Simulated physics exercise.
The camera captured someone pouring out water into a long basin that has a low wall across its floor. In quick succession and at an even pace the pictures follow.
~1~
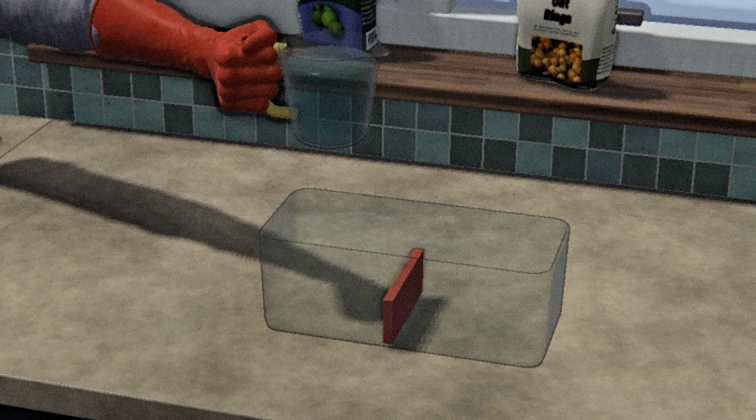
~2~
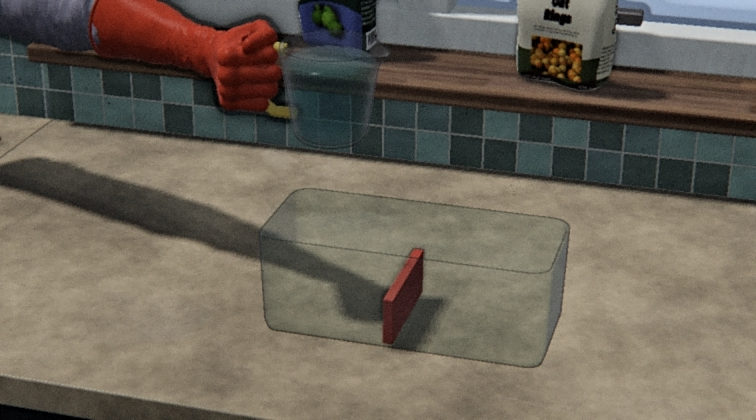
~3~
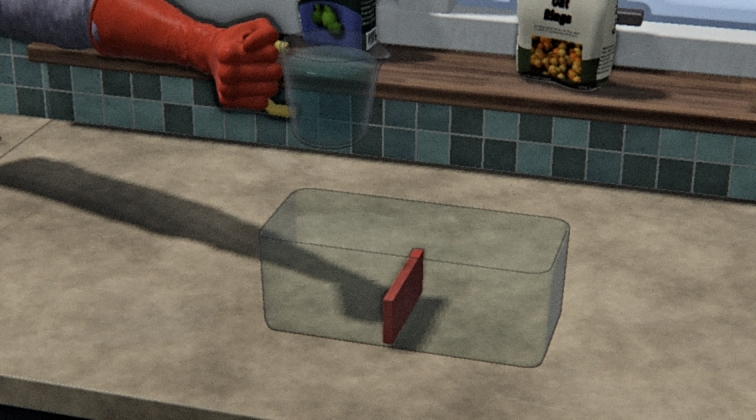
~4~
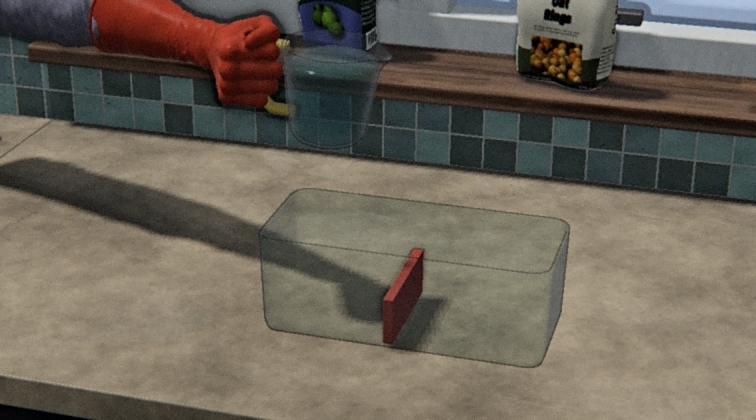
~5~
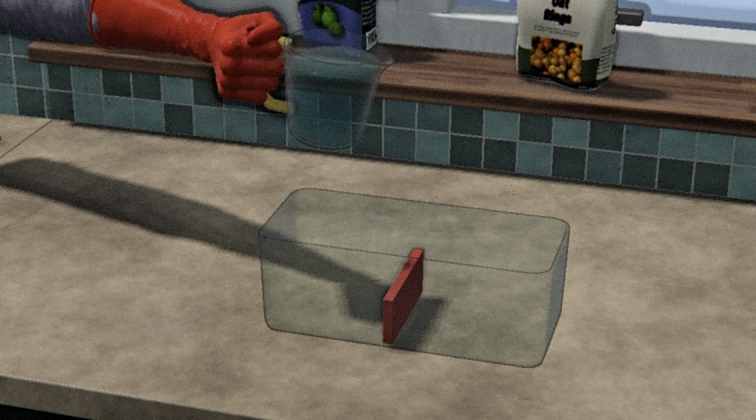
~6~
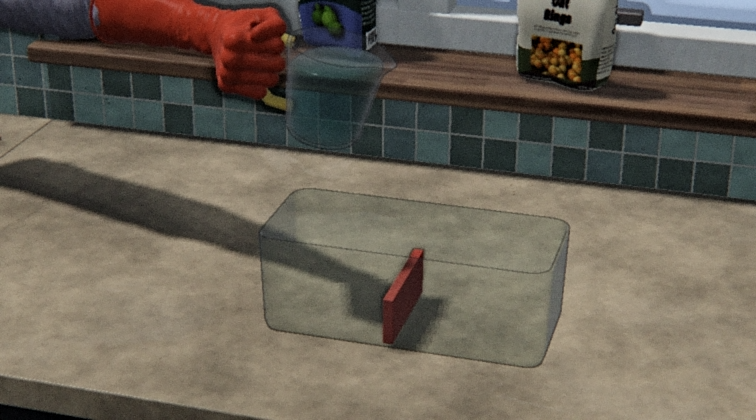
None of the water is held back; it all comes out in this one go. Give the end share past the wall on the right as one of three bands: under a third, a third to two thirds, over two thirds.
The share right of the wall is left bigger than two thirds.
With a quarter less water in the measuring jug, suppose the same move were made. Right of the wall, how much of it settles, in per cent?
About 90 %.
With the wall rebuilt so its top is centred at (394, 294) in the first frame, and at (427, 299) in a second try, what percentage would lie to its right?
Try 1: About 90 percent; try 2: About 70 percent.
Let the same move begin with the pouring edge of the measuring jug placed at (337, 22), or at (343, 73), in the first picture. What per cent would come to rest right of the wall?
Roughly 45 % the first time and roughly 35 % the second.
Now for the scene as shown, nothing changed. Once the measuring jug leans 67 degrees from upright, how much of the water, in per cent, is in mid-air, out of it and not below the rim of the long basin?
It works out to about 20 percent.
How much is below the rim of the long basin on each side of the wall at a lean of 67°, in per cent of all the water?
0 per cent left, 10 per cent right.
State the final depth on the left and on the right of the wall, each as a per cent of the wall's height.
Left part: 0 per cent; right part: 40.
A moment on, the measuring jug is tipped part way and 70 per cent is still to pour, 0 is left of the wall and 9 right of it.
Next, the measuring jug is tipped right over and 11 per cent is still to pour, 1 is left of the wall and 72 right of it.
Then the measuring jug is tipped right over and 0 per cent is still to pour, 7 is left of the wall and 92 right of it.
Later the measuring jug is tipped right over and 0 per cent is still to pour, 7 is left of the wall and 92 right of it.
Finally, 7 per cent lies left of the wall, 92 right of it and 1 outside.
